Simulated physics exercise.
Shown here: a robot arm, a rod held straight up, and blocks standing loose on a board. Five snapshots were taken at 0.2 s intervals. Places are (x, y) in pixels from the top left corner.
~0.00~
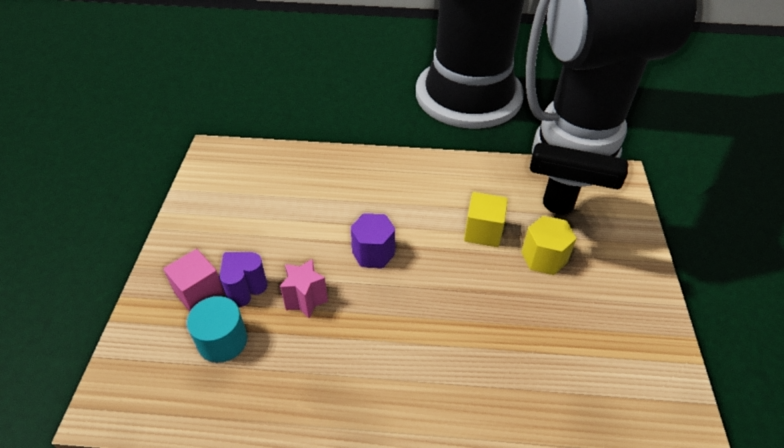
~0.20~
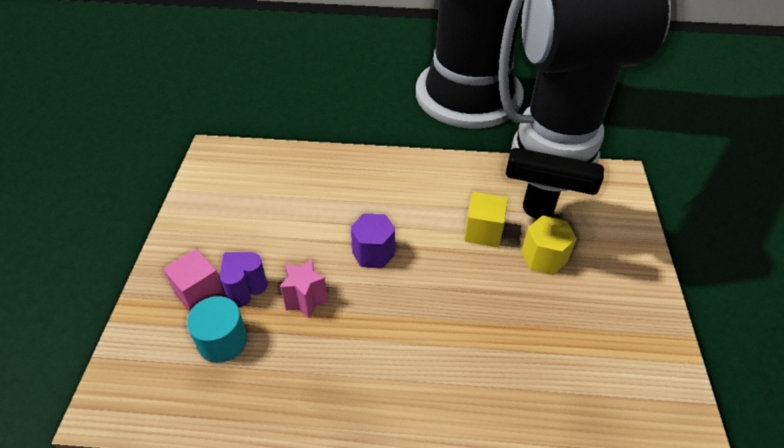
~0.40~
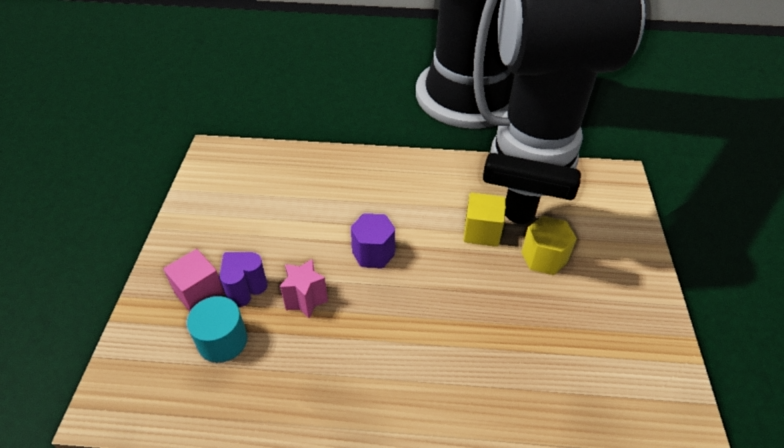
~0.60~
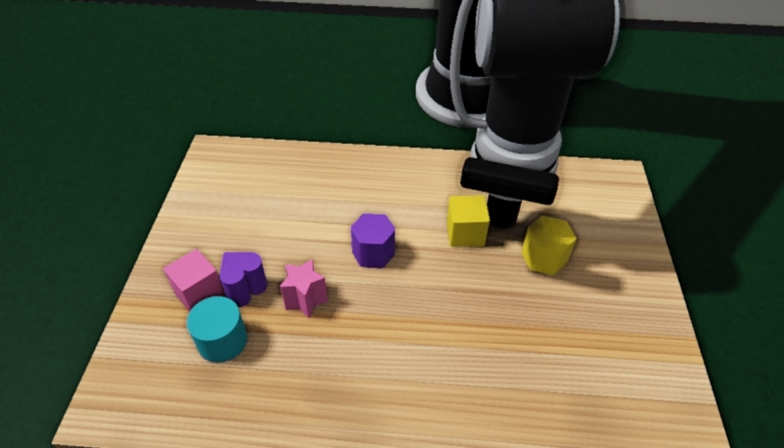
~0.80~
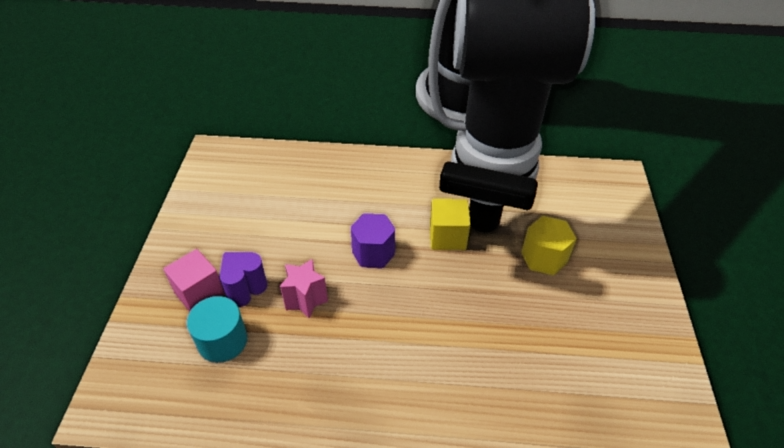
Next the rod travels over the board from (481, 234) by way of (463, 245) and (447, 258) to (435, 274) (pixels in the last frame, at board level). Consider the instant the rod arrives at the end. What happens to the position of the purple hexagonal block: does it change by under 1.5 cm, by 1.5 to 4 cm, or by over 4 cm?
The displacement of the purple hexagonal block is below 1.5 cm.
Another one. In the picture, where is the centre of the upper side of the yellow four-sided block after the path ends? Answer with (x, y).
I'd expect the centre of its top face to be at (420, 217).
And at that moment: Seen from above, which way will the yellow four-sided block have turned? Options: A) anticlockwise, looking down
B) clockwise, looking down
B.
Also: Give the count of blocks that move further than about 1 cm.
I expect just one block to be moved by more than 1 cm.
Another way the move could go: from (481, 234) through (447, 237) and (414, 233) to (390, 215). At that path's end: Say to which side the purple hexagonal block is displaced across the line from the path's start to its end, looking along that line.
Left.
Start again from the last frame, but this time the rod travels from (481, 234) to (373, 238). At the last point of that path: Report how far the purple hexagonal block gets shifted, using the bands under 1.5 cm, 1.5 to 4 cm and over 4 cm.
The purple hexagonal block ends up quite far away, over 4 cm.
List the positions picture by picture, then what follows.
The first picture shows rod tip at (558, 204); block tops, purple hexagonal block at (373, 228); yellow four-sided block at (488, 207).
The second picture shows rod at (538, 208); blocks unchanged.
The third picture shows rod at (519, 213); blocks unchanged.
The fourth picture shows rod at (501, 217); yellow four-sided block at (469, 208).
The fifth picture shows rod at (484, 221); purple hexagonal block at (373, 228); yellow four-sided block at (451, 212).
What follows on the original path. Halfway along, rod at (456, 238); yellow four-sided block at (423, 216), turned 25° clockwise.
At the end, rod at (437, 261); purple hexagonal block in place; yellow four-sided block at (420, 217), turned 30° clockwise.
